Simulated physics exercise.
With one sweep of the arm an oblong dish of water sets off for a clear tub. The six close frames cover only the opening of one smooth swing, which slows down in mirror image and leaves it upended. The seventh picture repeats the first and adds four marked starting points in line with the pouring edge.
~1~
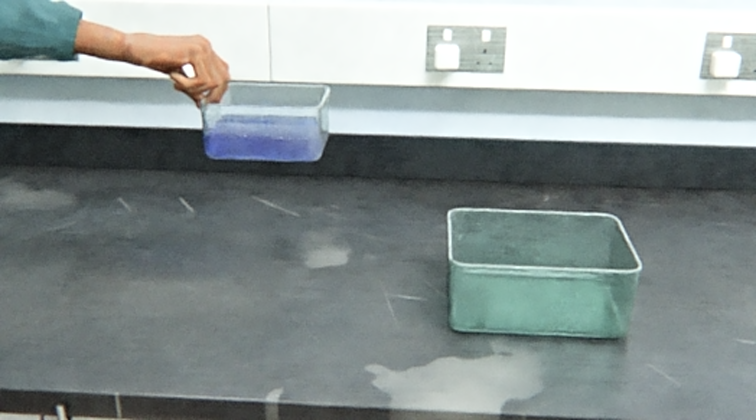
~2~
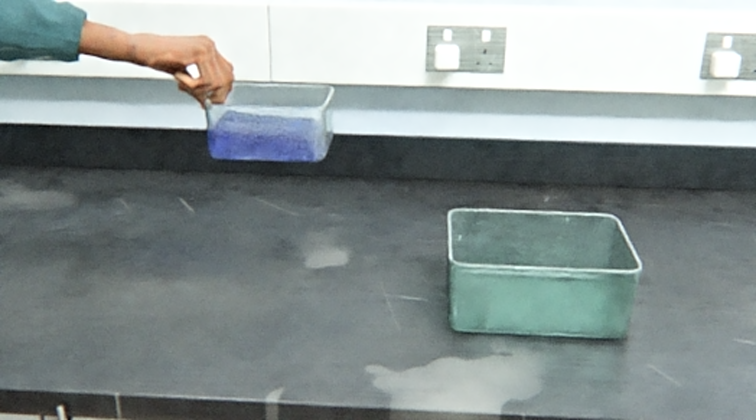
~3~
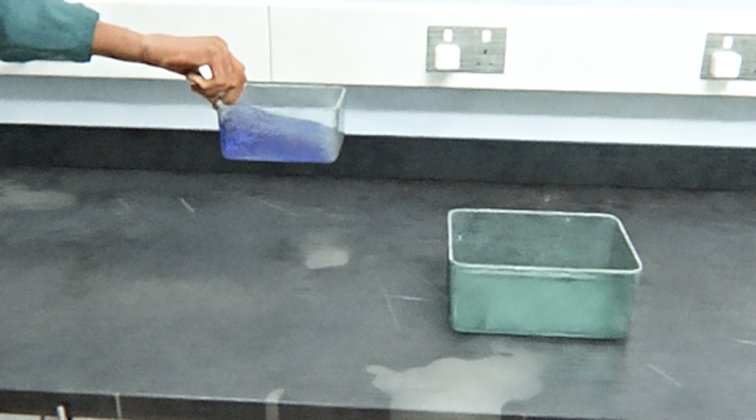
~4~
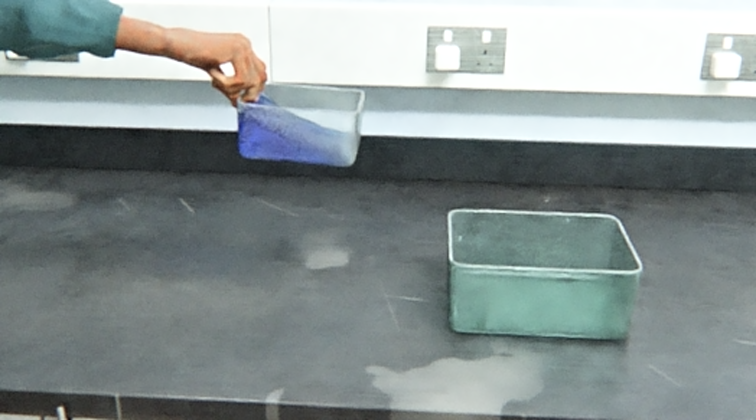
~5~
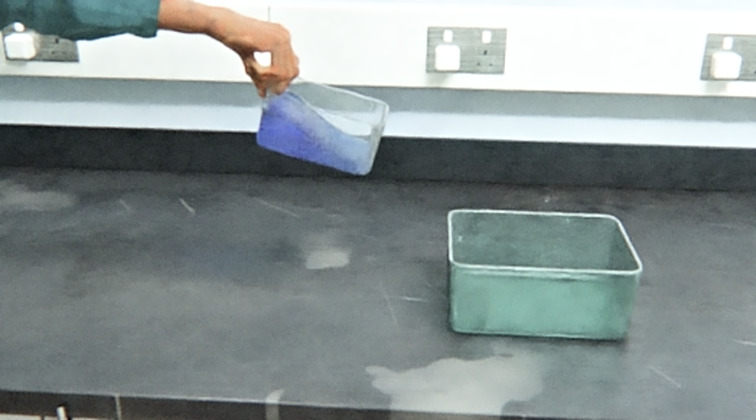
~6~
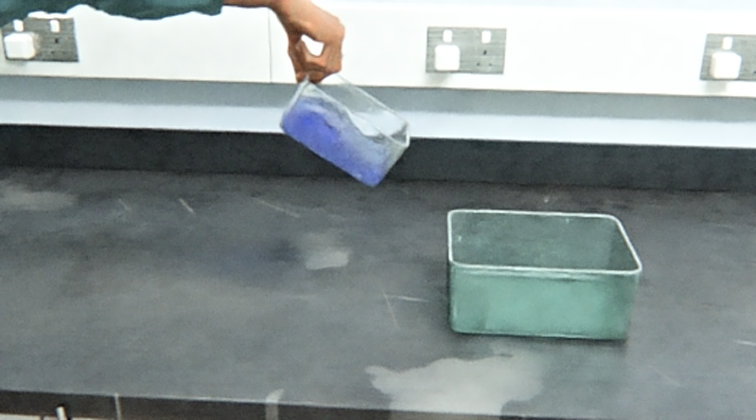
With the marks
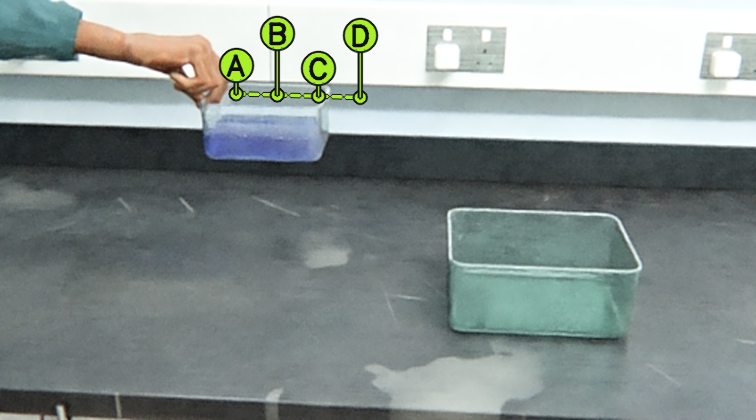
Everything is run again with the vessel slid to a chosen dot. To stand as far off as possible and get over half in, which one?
The answer is place B.
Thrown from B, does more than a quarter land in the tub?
Yes.
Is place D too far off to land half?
No.
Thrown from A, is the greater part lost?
Yes.
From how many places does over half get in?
Three of them.
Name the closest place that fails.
It is A.
On the marked copy, A at (236, 93); B at (277, 95); C at (318, 96); D at (360, 97).
If A is chosen, about 32 % lands in the tub, 61 % falls short and 7 % goes beside or beyond.
If B is chosen, about 69 % lands in the tub, 25 % falls short and 6 % goes beside or beyond.
If C is chosen, about 74 % lands in the tub, 17 % falls short and 9 % goes beside or beyond.
If D is chosen, about 92 % lands in the tub, 6 % falls short.
